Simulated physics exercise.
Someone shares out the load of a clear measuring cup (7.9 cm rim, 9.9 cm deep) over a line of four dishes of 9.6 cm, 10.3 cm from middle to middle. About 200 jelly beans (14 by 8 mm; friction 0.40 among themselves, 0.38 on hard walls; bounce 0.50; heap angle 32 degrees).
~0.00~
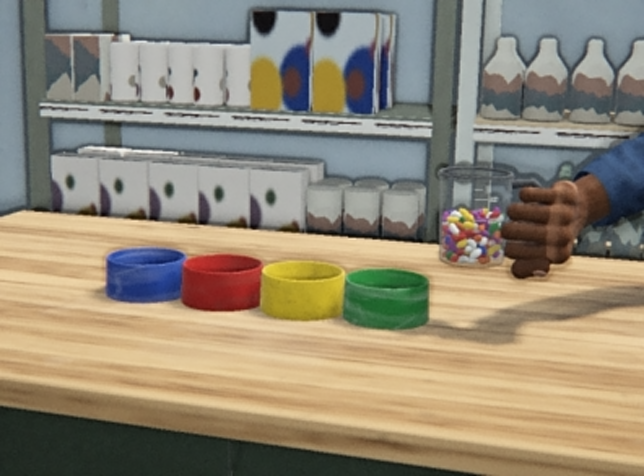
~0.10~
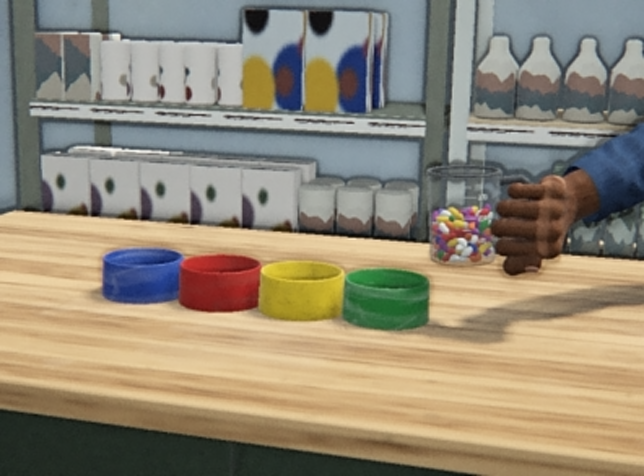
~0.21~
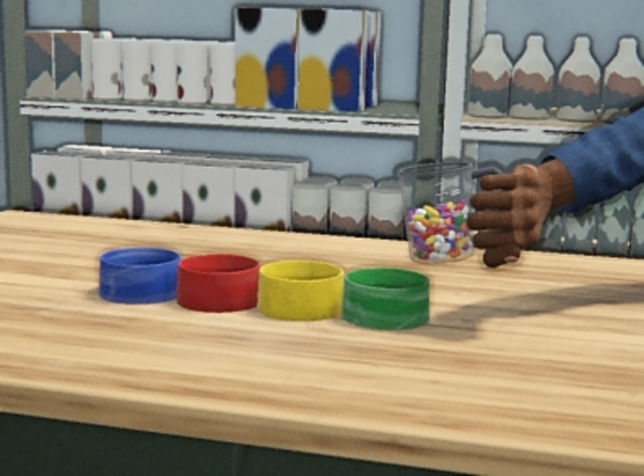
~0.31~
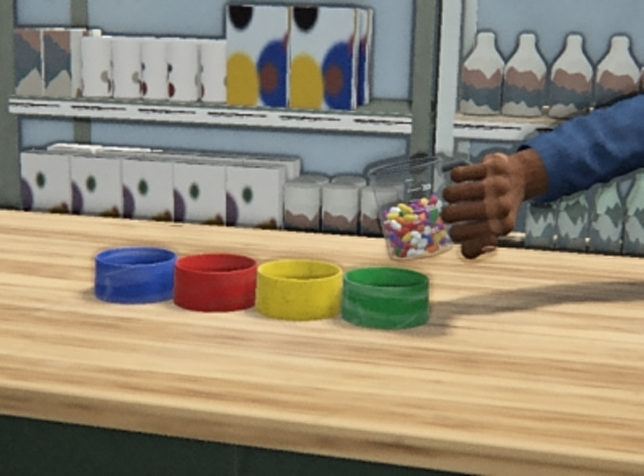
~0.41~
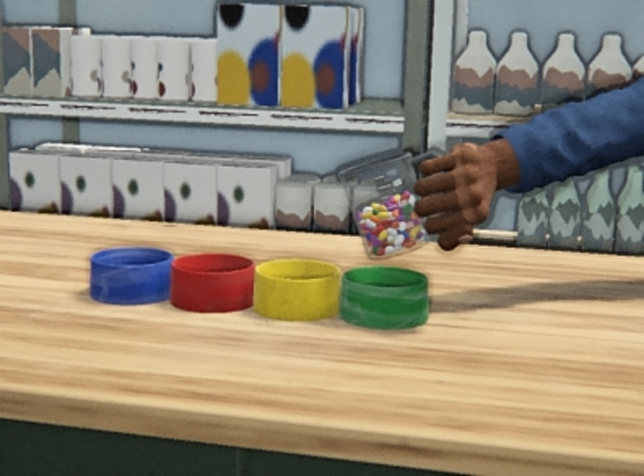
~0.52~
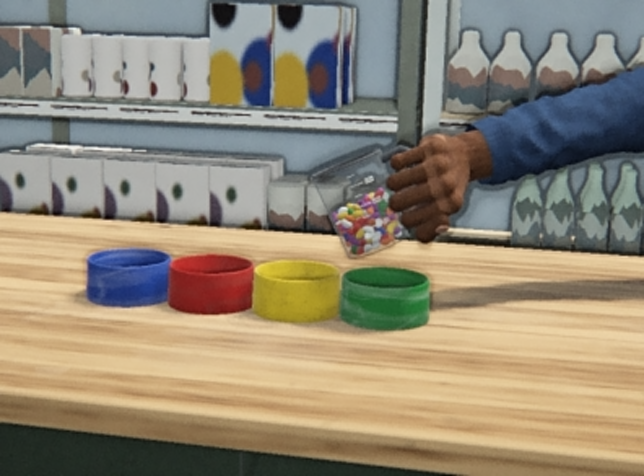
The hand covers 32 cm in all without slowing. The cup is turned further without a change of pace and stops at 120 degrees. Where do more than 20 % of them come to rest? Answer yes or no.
Red: No, blue: Yes, green: No, yellow: No, counter: No.
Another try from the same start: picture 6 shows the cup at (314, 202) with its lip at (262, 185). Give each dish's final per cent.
Red 0; blue 100; green 0; yellow 0.
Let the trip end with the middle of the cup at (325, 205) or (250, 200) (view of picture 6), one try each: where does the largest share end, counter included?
Most goes to: Yellow; red.
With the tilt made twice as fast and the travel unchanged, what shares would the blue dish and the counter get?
Blue 100; counter 0.
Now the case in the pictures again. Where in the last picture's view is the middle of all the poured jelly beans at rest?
At about (137, 277).
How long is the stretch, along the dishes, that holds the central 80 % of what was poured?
Some 6 cm.
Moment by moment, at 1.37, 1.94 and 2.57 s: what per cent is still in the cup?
About 100, 100, 5.
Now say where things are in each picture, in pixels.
Cup at (474, 217), tilt 0 degrees, lip at (441, 171), moved 0.0 cm; middle of the pieces at (475, 236); green dish at (387, 279); yellow dish at (303, 271); red dish at (223, 264); blue dish at (147, 257), in the first picture.
Cup at (463, 215), tilt 2 degrees, lip at (428, 171), moved 1.2 cm; middle of the pieces at (466, 235), in the second picture.
Cup at (439, 213), tilt 8 degrees, lip at (400, 171), moved 4.1 cm; middle of the pieces at (443, 231), in the third picture.
Cup at (413, 209), tilt 13 degrees, lip at (371, 172), moved 6.9 cm; middle of the pieces at (420, 228), in the fourth picture.
Cup at (387, 207), tilt 19 degrees, lip at (341, 174), moved 9.8 cm; middle of the pieces at (395, 225), in the fifth picture.
Cup at (362, 205), tilt 24 degrees, lip at (313, 177), moved 12.6 cm; middle of the pieces at (372, 222); green dish at (386, 278); yellow dish at (297, 271); red dish at (212, 265); blue dish at (130, 258). Its pace works out near 50 degrees a second; the hand travels 28 cm a second, in the sixth picture.
Then, at 1.37 s, tilt 68 degrees; cup holds 100 %.
Then, at 1.94 s, tilt 98 degrees; cup holds 100 %.
After 2.57 s, tilt 120 degrees; cup holds 5 %, blue 90 %.
At rest (3.2 s), red 0 %, blue 100 %, green 0 %, yellow 0 %, counter 0 %.
